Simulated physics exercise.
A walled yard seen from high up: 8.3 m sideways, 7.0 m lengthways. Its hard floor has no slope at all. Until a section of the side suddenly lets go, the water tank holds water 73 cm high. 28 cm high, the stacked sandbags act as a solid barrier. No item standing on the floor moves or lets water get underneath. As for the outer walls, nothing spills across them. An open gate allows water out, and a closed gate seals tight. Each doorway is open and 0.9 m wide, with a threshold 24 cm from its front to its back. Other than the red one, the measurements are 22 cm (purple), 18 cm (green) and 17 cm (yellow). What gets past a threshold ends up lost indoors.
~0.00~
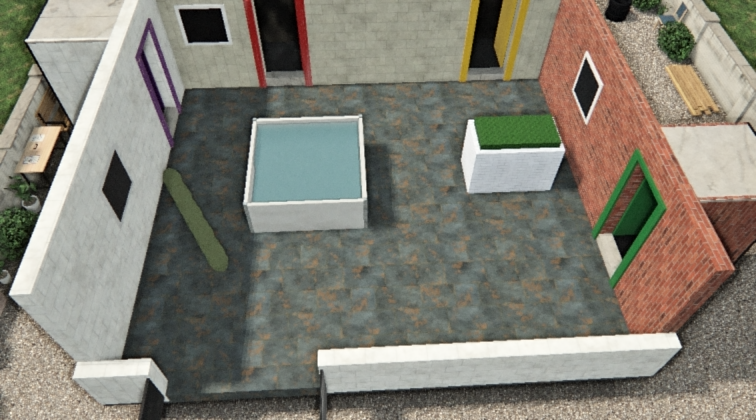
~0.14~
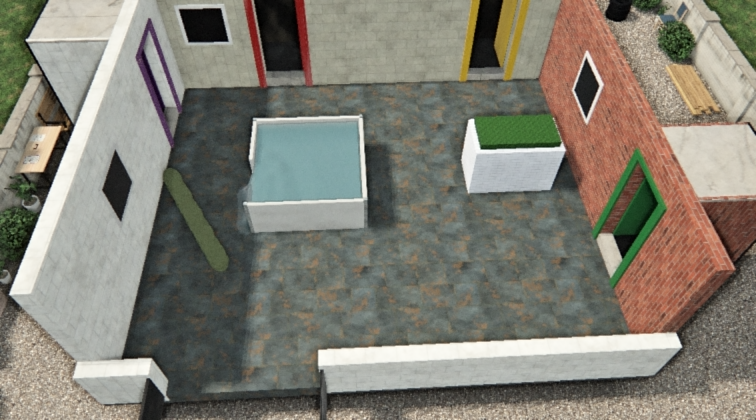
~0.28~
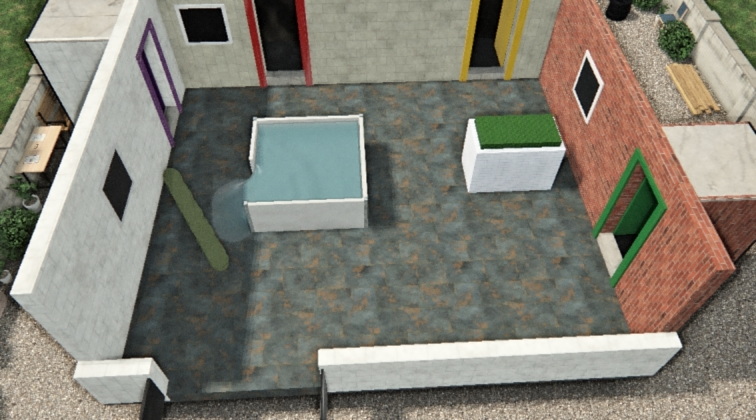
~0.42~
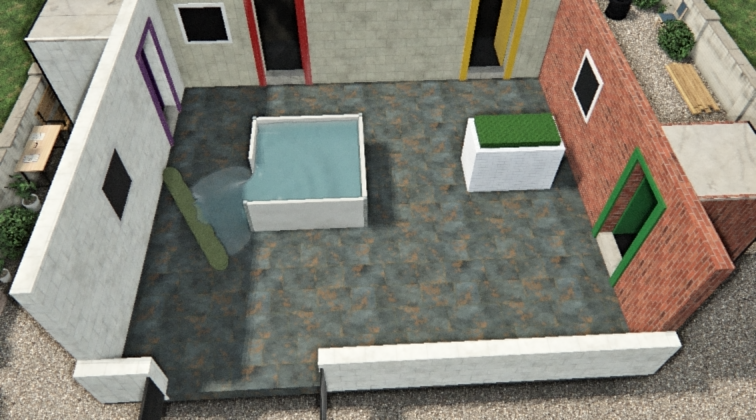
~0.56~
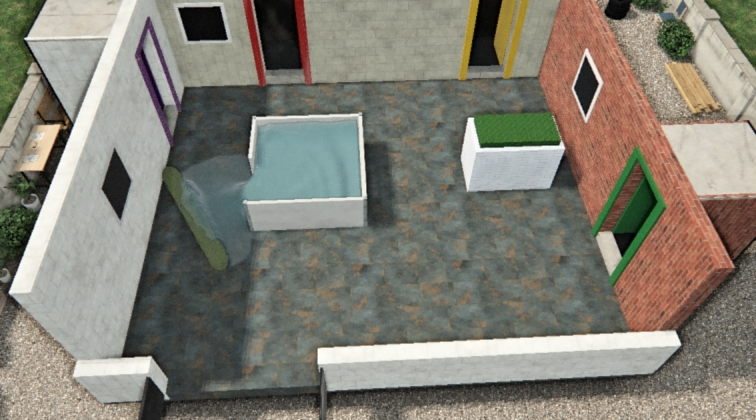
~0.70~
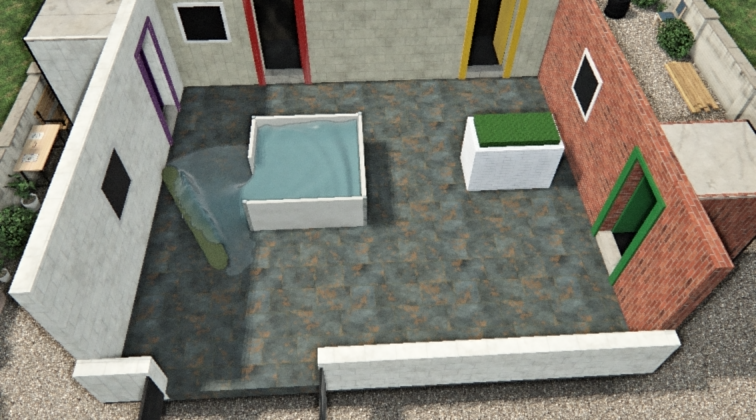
Water pours from a gap in the left side of a white-walled tank, spreading over the dark, mottled floor of a walled yard seen from high up by a still camera. A green-topped white block stands to the right, with red and yellow doorways behind, purple left and green right. The sheet widens leftward, reaches the slanting olive-green sandbag barrier and spreads around its ends.
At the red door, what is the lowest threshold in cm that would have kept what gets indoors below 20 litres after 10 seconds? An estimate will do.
Somewhere near 8.5 cm.
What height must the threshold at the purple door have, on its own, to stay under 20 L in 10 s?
Purple would need about 14.5 cm on its own.
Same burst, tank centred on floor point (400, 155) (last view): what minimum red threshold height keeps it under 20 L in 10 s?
It must be around 7.5 cm tall.
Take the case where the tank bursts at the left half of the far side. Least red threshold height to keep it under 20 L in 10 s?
In that case about 36 cm.
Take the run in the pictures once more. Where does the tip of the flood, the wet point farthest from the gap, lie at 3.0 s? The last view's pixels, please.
I'd put the front's tip around (439, 363).
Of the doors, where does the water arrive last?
Last in order comes the green door.
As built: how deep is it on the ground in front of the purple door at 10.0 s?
A ruler would read roughly 8.0 cm.
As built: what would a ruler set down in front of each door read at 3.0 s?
Red door 12 cm, purple door 14 cm, green door 0 cm, yellow door 0 cm.
After 1.4 s water covers 15 % of the floor, deepest (56 cm) near (210, 228); it has not reached the red door.
After 3.0 s water covers 40 % of the floor, deepest (36 cm) near (207, 90); 12 cm at the red door, 0 litres in over its 23 cm threshold.
After 10.0 s water covers 90 % of the floor, deepest (12 cm) near (210, 228); 10 cm at the red door, 0 litres in over its 23 cm threshold.
At the red door as built, the water arrived by 2.5 s and peaked near 12 cm at 3.0 s.
Run again over the same 10 s with other heights there, 42 litres in over 7 cm, 13 litres over 9.5 cm. The limit of 20 litres is kept from about 8.5 cm up.
